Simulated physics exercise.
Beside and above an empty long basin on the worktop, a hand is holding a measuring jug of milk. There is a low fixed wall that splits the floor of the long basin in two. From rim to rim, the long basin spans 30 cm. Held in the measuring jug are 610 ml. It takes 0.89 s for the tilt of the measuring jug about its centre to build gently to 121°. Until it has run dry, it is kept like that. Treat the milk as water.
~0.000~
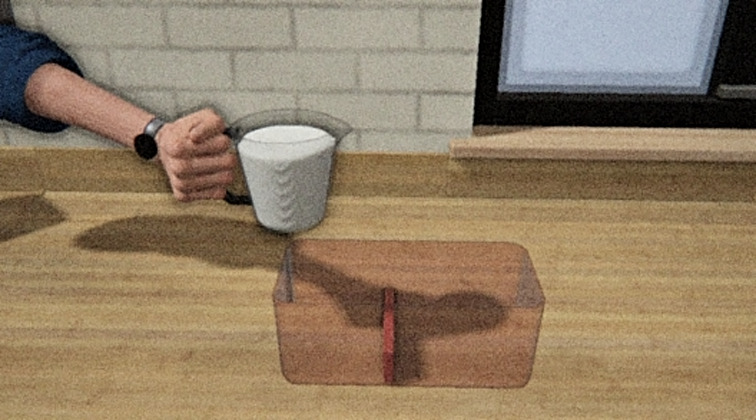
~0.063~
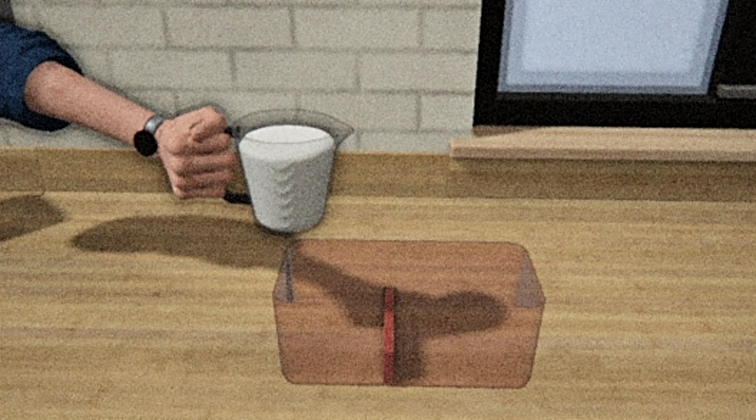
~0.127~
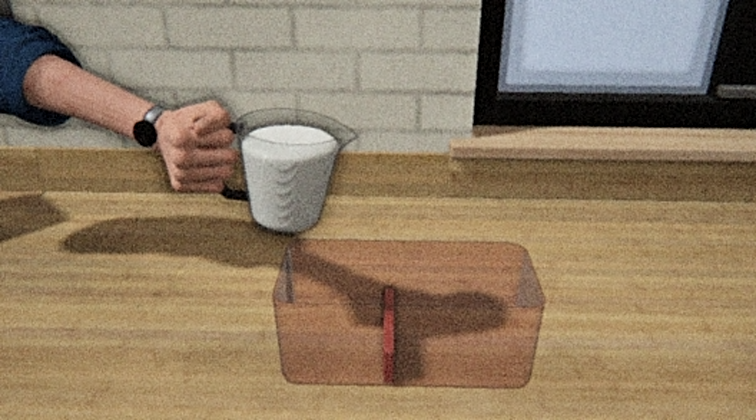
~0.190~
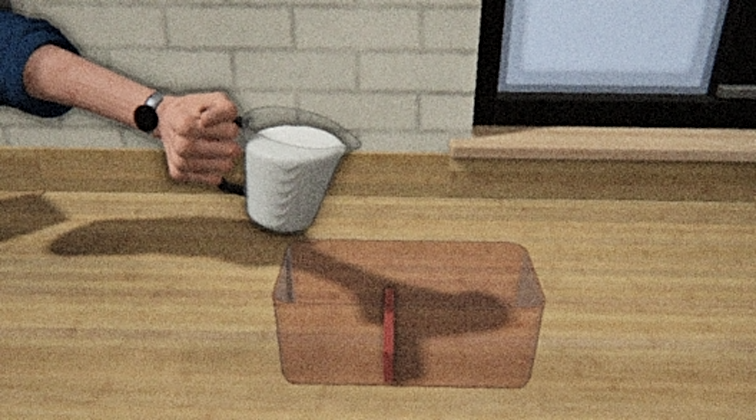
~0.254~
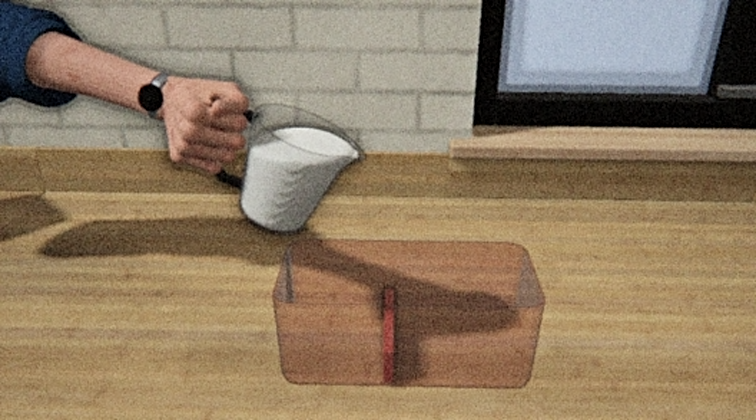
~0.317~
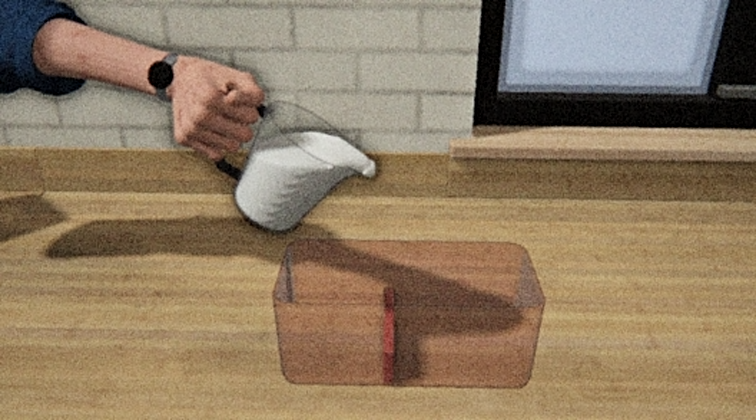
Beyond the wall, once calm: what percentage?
54 out of 100.
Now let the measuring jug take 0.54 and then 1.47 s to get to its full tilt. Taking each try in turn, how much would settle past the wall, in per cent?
In turn about 40 and 70 per cent.
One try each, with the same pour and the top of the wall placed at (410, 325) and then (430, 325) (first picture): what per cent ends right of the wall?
I'd put it at about 30 per cent for the first and about 5 per cent for the second.
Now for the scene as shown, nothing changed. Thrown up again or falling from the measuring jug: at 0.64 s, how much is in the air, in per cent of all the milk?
Around 22 in a hundred.
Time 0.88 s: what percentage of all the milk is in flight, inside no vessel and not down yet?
About 3 % of the total.
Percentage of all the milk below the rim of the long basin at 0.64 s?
38 %, roughly.
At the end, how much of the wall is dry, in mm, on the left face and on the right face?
On the left it's about 30 mm; on the right, about 32 mm.
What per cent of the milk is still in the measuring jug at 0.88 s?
Near 1 in a hundred.
After 0.64 s the tilt is 99° and 38 per cent is still to pour, 4 is left of the wall and 34 right of it.
After 0.88 s the tilt is 121° and 1 per cent is still to pour, 43 is left of the wall and 53 right of it.
After 1.12 s the tilt is 121° and 0 per cent is still to pour, 45 is left of the wall and 54 right of it.
After 1.39 s the tilt is 121° and 0 per cent is still to pour, 45 is left of the wall and 54 right of it.
In the end 45 per cent lies left of the wall, 54 right of it and 1 outside.
